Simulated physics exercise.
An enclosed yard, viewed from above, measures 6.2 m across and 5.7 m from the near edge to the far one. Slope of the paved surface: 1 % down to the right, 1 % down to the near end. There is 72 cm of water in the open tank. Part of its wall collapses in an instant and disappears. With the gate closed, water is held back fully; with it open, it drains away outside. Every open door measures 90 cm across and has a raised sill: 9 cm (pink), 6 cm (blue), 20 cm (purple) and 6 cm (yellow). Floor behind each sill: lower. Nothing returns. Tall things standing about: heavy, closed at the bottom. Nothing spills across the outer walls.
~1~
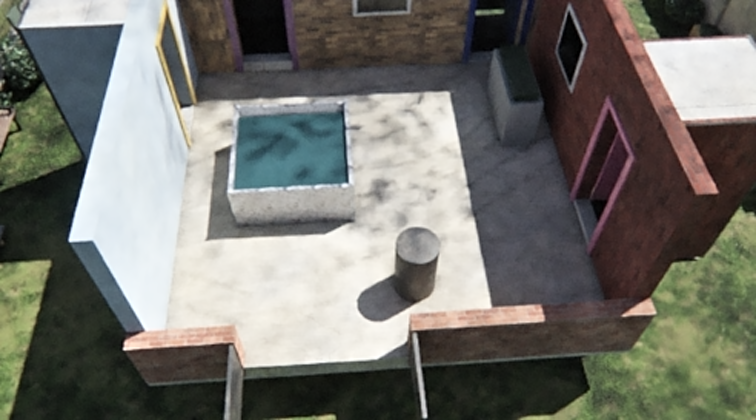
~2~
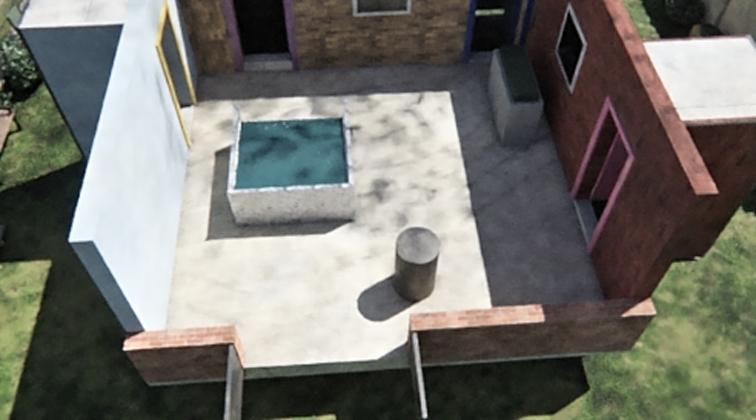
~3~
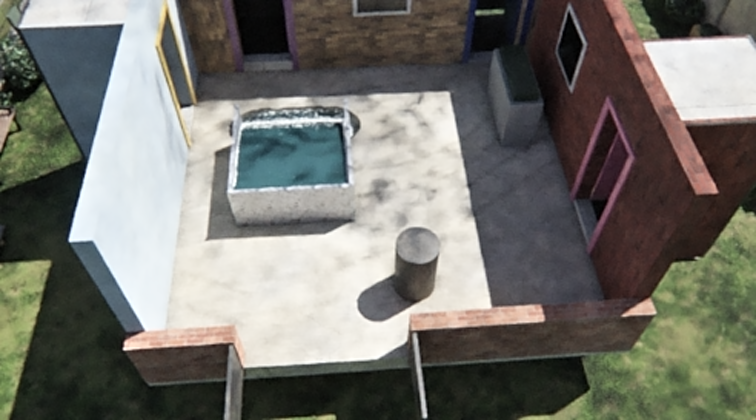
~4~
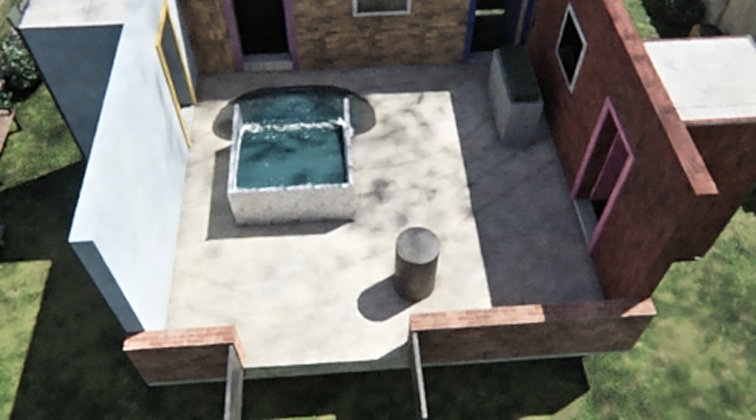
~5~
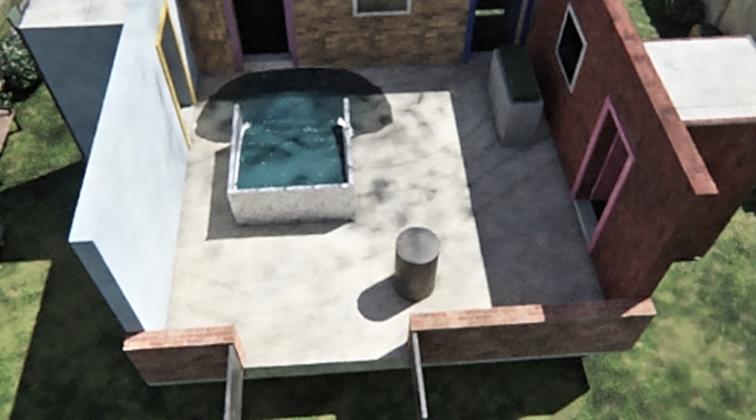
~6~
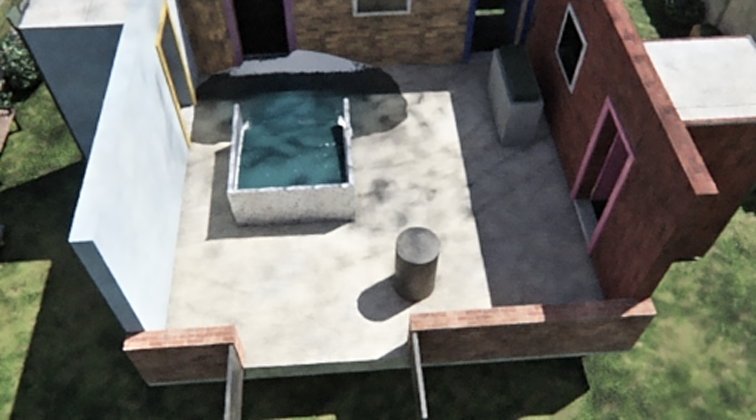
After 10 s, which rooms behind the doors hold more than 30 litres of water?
At the end, at the pink door it looks set to land under the limit. At the blue door it looks set to land over the limit. At the purple door it looks set to land over the limit. At the yellow door it looks set to land over the limit.
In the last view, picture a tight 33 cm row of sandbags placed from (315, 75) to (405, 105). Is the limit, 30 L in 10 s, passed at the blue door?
Compared to the limit, blue stays inside.
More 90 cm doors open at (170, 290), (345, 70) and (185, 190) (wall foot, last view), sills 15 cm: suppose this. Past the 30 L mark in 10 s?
Taking them in order, the first gets too little, the second enough and the third too little.
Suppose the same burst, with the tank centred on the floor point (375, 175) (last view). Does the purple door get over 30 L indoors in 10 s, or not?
Against the limit, the purple door gets no more than that.
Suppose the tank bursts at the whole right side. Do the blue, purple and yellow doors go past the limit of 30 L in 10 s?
Against that limit: Blue over, purple under, yellow below.
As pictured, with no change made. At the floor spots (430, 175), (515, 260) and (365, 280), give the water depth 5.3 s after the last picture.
1, 3 and 0 cm.
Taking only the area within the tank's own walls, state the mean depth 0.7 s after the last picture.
I'd put the mean depth near 30 centimetres.
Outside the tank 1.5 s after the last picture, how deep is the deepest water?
Up to some 36 cm.
Then, 0.7 s after the last picture water covers 20 % of the floor and is deepest (43 cm) near (306, 71); pink door not reached, blue door not reached, purple door 39 cm at the sill, 61 L in, yellow door 6 cm at the sill, 0 L in.
Then, 1.5 s after the last picture water covers 30 % of the floor and is deepest (36 cm) near (209, 75); pink door not reached, blue door 7 cm at the sill, 0 L in, purple door 31 cm at the sill, 127 L in, yellow door 14 cm at the sill, 6 L in.
Then, 2.8 s after the last picture water covers 55 % of the floor and is deepest (22 cm) near (531, 82); pink door not reached, blue door 10 cm at the sill, 11 L in, purple door 16 cm at the sill, 148 L in, yellow door 13 cm at the sill, 38 L in.
Then, 5.3 s after the last picture water covers 85 % of the floor and is deepest (16 cm) near (606, 316); pink door 4 cm at the sill, 0 L in, blue door 11 cm at the sill, 63 L in, purple door 5 cm at the sill, 149 L in, yellow door 6 cm at the sill, 65 L in.
Then, 9.3 s after the last picture water covers 90 % of the floor and is deepest (12 cm) near (609, 327); pink door 8 cm at the sill, 0 L in, blue door 6 cm at the sill, 84 L in, purple door 2 cm at the sill, 149 L in, yellow door 3 cm at the sill, 66 L in.
